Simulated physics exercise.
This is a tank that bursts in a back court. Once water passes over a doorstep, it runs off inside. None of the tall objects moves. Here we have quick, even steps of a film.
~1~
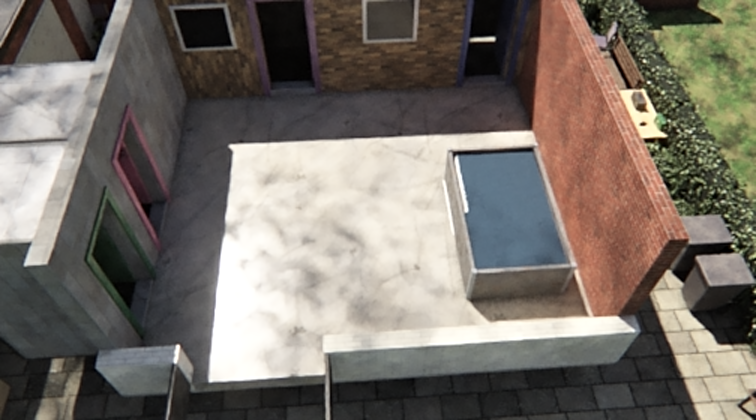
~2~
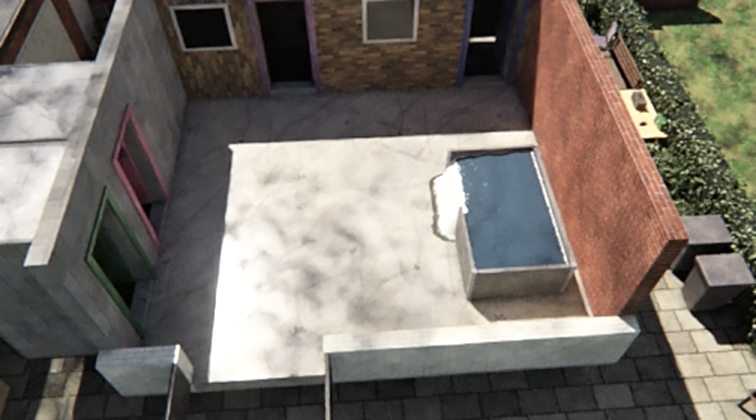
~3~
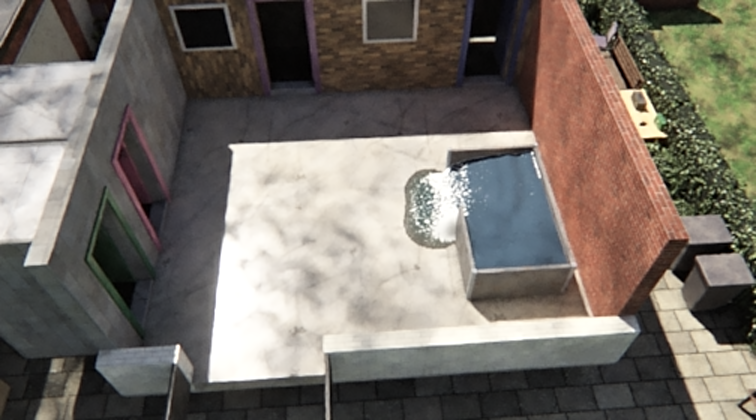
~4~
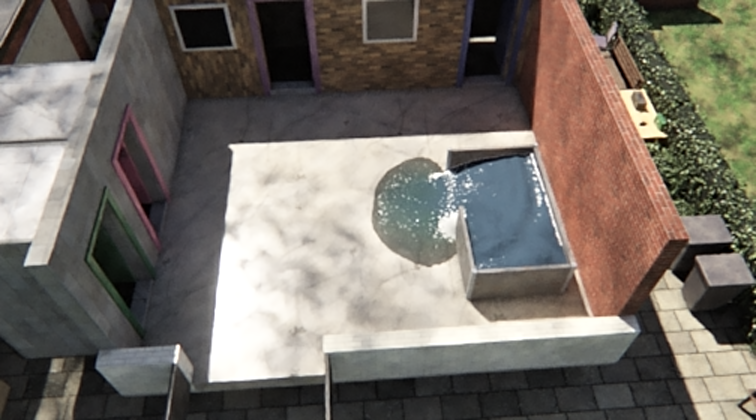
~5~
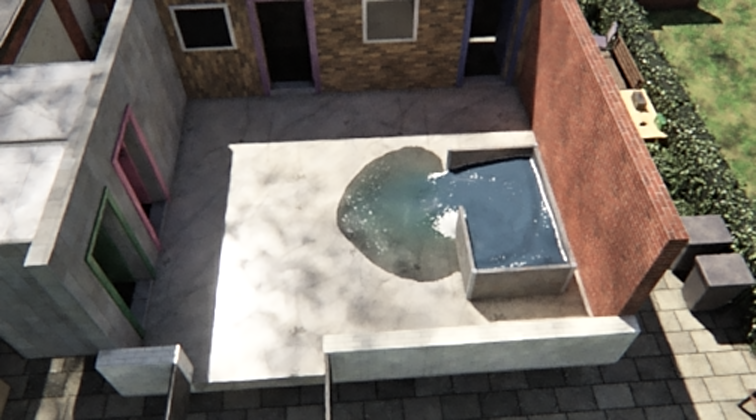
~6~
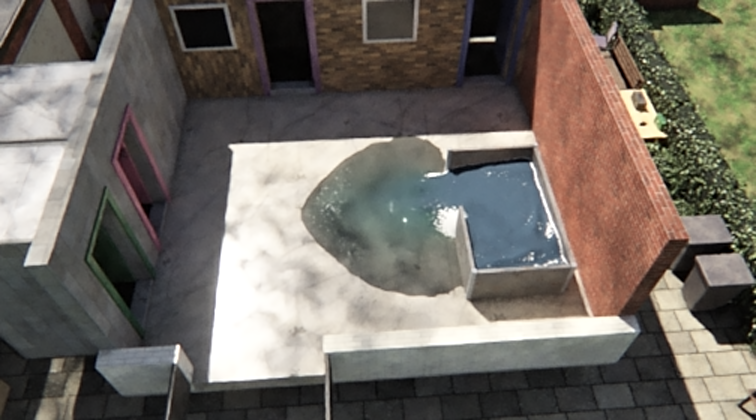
In a walled back court, a full water tank by the brick wall burst open on its left side, and water poured through the gap and spread leftward across the pale floor in a widening pool.
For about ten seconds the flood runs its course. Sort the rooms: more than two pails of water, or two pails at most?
Pink door - more than two pails; purple door - two pails at most; blue door - two pails at most; green door - more than two pails.
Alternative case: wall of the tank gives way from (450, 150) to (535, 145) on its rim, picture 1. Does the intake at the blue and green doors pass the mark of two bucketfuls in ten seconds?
The blue door door tops the limit and the green door door falls short.
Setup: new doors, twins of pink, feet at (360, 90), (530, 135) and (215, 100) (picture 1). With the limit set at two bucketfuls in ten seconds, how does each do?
Taking the new doors in the order given: The first comes up short, the second comes up short, the third tops it.
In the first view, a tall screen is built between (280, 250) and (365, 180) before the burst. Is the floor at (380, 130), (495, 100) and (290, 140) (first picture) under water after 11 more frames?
Log, spots one to three: Swamped; spared; swamped.
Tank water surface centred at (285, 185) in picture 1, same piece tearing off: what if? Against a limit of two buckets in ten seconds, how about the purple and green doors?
First the purple door: It doesn't reach it. Then the green door: It doesn't reach it.
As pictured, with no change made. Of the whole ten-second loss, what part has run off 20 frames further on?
It would be around 30 %.
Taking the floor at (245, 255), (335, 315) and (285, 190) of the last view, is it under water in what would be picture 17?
As listed, the points end up soaked, soaked and soaked.
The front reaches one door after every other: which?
My answer: The blue-painted one.
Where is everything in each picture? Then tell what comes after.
The first frame shows the water tank at (506, 206) is whole and still.
In the second frame, the front is at (446, 237), out from the gap at (454, 198).
In the third frame, water pours out at (454, 199) and has run to (413, 233).
In the fourth frame, water pours out at (453, 200) and has run to (376, 221).
In the fifth frame, the front is at (344, 225), out from the gap at (453, 200).
In the sixth frame, water pours out at (453, 199) and has run to (308, 207).
A moment on, water covers 40 % of the floor; the pink door wet at the sill, nothing in, the purple door not reached, the blue door not reached, the green door not reached.
Next, water covers 65 % of the floor; the pink door over two buckets in, the purple door wet at the sill, nothing in, the blue door not reached, the green door wet at the sill, nothing in.
Then, water covers 70 % of the floor; the pink door far over two buckets in, the purple door wet at the sill, nothing in, the blue door not reached, the green door over two buckets in.
Later, water covers 65 % of the floor; the pink door far over two buckets in, the purple door wet at the sill, nothing in, the blue door wet at the sill, nothing in, the green door over two buckets in.
In the end, water covers 95 % of the floor; the pink door far over two buckets in, the purple door wet at the sill, nothing in, the blue door wet at the sill, nothing in, the green door over two buckets in.
